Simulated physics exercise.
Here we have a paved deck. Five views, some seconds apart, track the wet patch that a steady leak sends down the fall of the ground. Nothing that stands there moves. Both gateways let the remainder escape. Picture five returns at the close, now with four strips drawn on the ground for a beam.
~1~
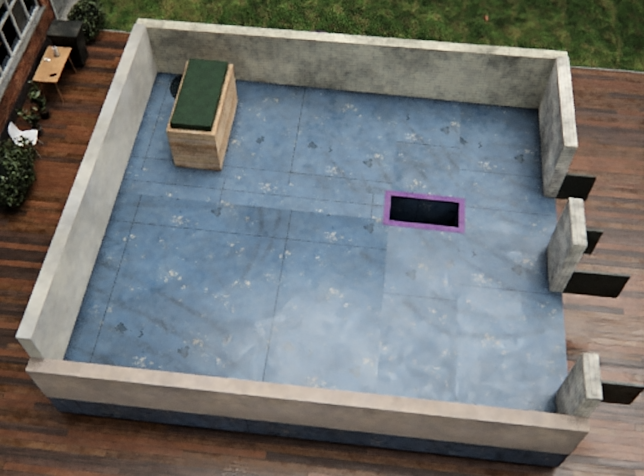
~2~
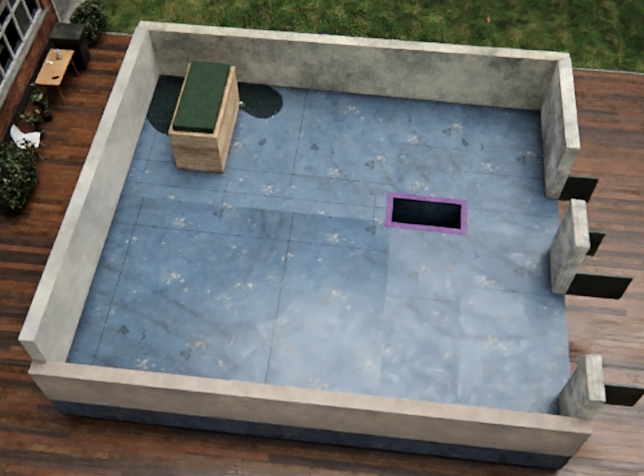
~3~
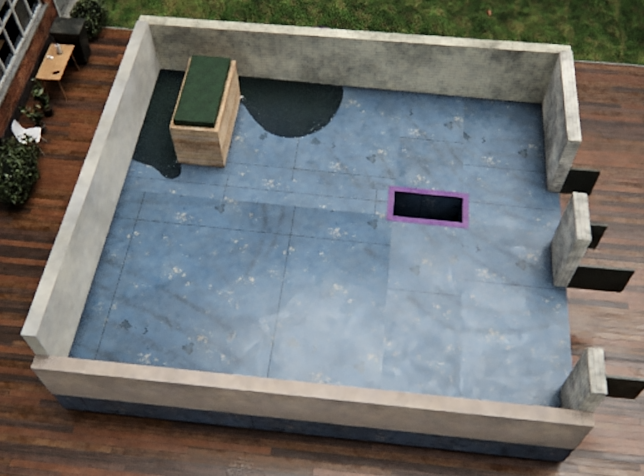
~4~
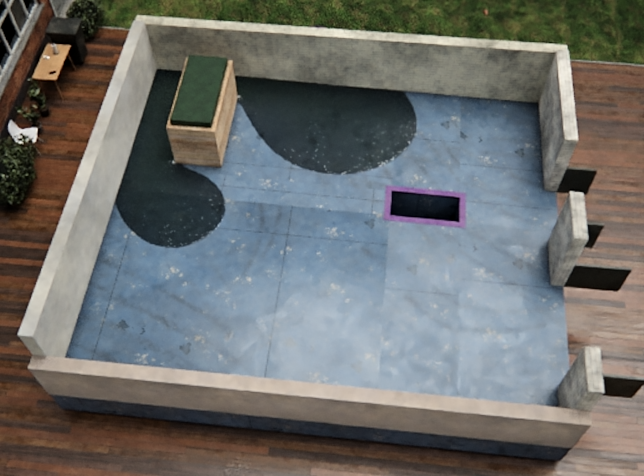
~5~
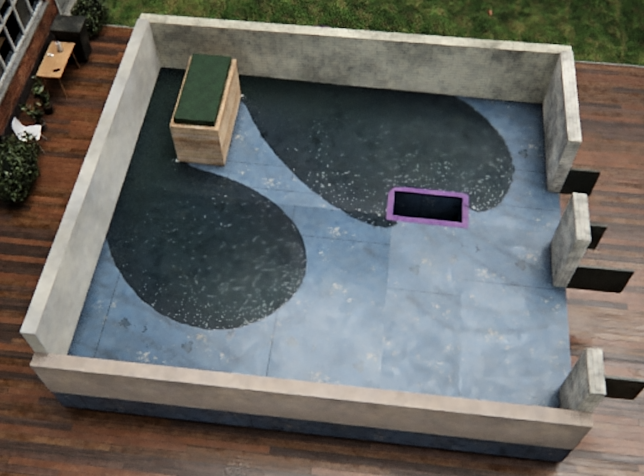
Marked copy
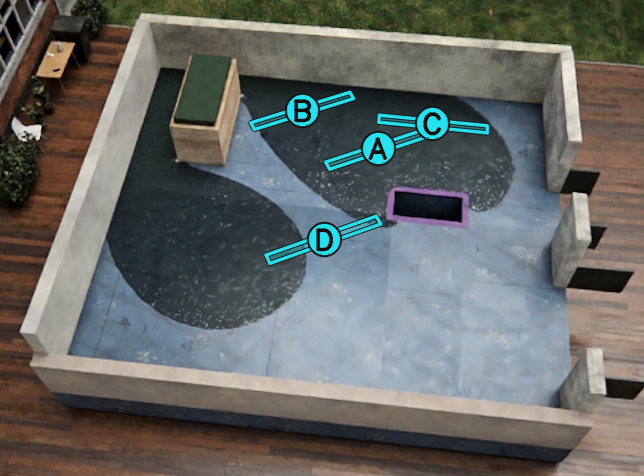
On a walled, paved deck, dark water emerges around a green-topped wooden box near the back left corner, then spreads in two widening lobes, one toward the front and one rightward, reaching the purple-edged drain pit.
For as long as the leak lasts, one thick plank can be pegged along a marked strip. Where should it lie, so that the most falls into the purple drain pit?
Choose D.
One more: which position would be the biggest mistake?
It is A.
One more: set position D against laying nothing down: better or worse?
It is better.
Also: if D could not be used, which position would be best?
That is position C.
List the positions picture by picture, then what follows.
Outfall partly hidden; purple drain pit at (424, 211); open gate at (552, 340); open gate at (545, 221); 1 % of the ground under water, visible out to (175, 86); purple drain pit still dry, in the first frame.
In the second frame, 5 % of the ground under water, visible out to (160, 129); purple drain pit still dry.
In the third frame, 10 % of the ground under water, visible out to (340, 88); purple drain pit still dry.
In the fourth frame, 22 % of the ground under water, visible out to (401, 148); purple drain pit still dry.
In the fifth frame, 42 % of the ground under water, visible out to (507, 177); purple drain pit taking water.
In cyan, A from (327, 165) to (427, 132); B from (252, 126) to (351, 95); C from (379, 118) to (487, 129); D from (267, 259) to (378, 220).
If A is chosen, about 2 % of the stream goes into the purple drain pit, about 98 % out by the gates.
If B is chosen, about 6 % of the stream goes into the purple drain pit, about 92 % out by the gates.
If C is chosen, about 21 % of the stream goes into the purple drain pit, about 79 % out by the gates.
If D is chosen, about 32 % of the stream goes into the purple drain pit, about 68 % out by the gates.
